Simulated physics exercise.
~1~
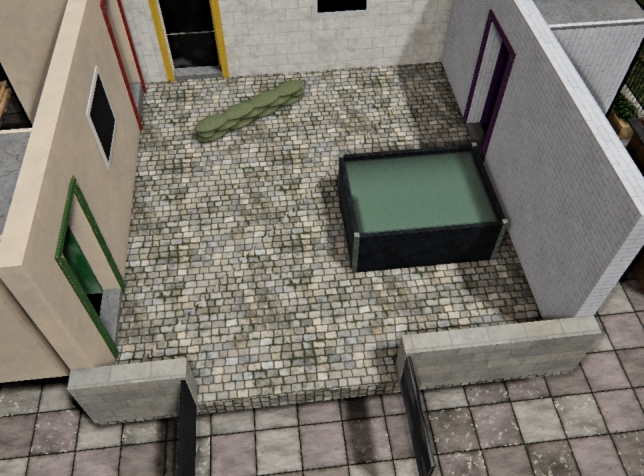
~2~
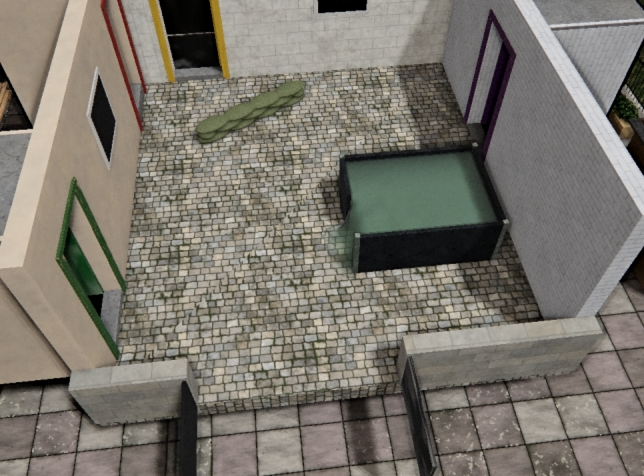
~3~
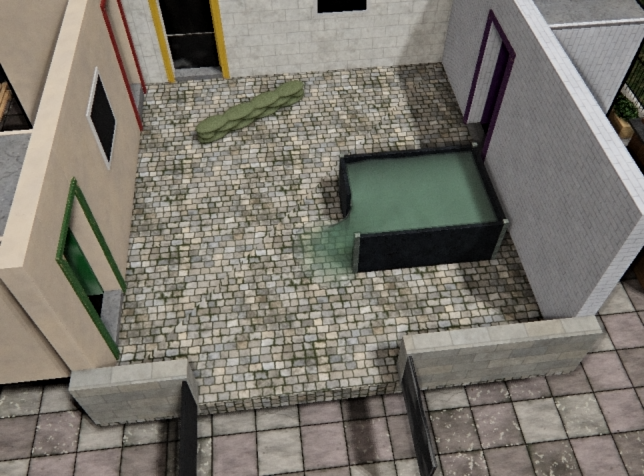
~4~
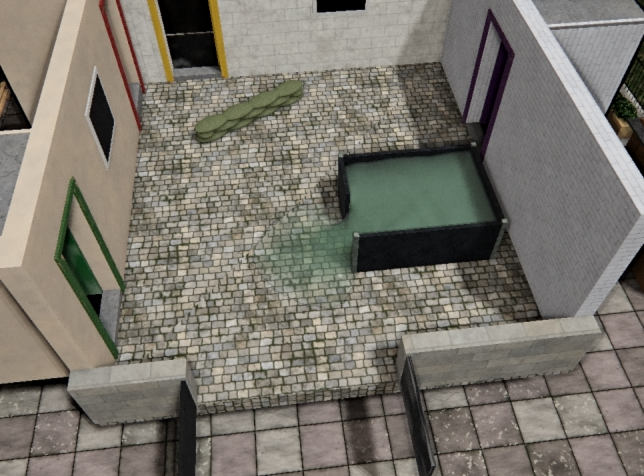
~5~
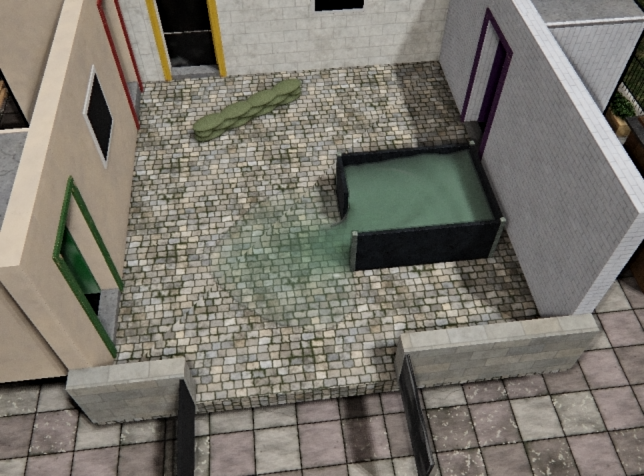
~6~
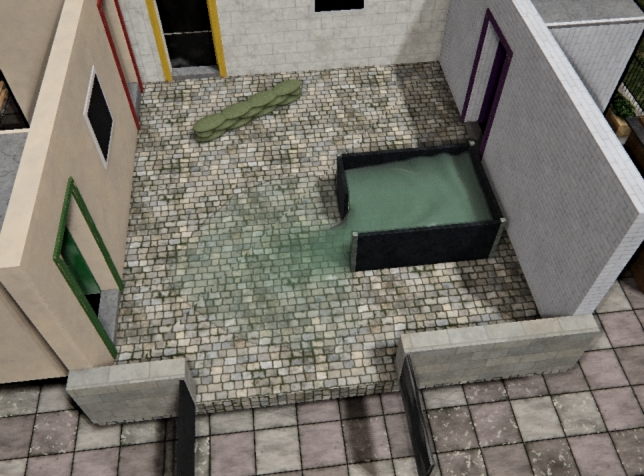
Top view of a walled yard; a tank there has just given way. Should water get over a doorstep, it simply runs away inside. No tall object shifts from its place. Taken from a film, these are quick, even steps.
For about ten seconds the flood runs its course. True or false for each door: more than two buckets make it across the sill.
Green door: True; purple door: False; red door: False; yellow door: False.
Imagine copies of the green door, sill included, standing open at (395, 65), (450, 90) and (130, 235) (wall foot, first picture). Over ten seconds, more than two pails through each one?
Result, in listed order - doesn't reach the limit, doesn't reach the limit, gets past the limit.
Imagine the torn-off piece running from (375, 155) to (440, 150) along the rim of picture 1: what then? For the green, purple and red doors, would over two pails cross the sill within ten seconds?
The green door remains below, the purple door exceeds the limit, the red door remains below.
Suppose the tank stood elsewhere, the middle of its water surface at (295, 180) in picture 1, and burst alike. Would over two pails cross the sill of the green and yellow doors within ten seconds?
From what I see, the green one gets past it and the yellow one gets past it.
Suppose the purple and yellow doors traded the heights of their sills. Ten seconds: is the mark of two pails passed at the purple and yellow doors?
My reading: Purple lets less in; yellow is over.
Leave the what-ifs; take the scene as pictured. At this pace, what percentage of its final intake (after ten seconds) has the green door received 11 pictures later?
I'd put it at about 35 per cent.
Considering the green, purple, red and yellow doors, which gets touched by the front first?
I'd say it's the one in green.
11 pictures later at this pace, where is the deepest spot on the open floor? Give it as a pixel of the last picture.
Deepest point: Roughly (156, 390).
A moment on, water covers 35 % of the floor; the green door under two buckets in, the purple door not reached, the red door not reached, the yellow door not reached.
Next, water covers 35 % of the floor; the green door over two buckets in, the purple door not reached, the red door not reached, the yellow door not reached.
Then, water covers 40 % of the floor; the green door far over two buckets in, the purple door not reached, the red door wet at the sill, nothing in, the yellow door wet at the sill, nothing in.
Later, water covers 55 % of the floor; the green door far over two buckets in, the purple door not reached, the red door wet at the sill, nothing in, the yellow door under two buckets in.
In the end, water covers 80 % of the floor; the green door far over two buckets in, the purple door wet at the sill, nothing in, the red door wet at the sill, nothing in, the yellow door under two buckets in.
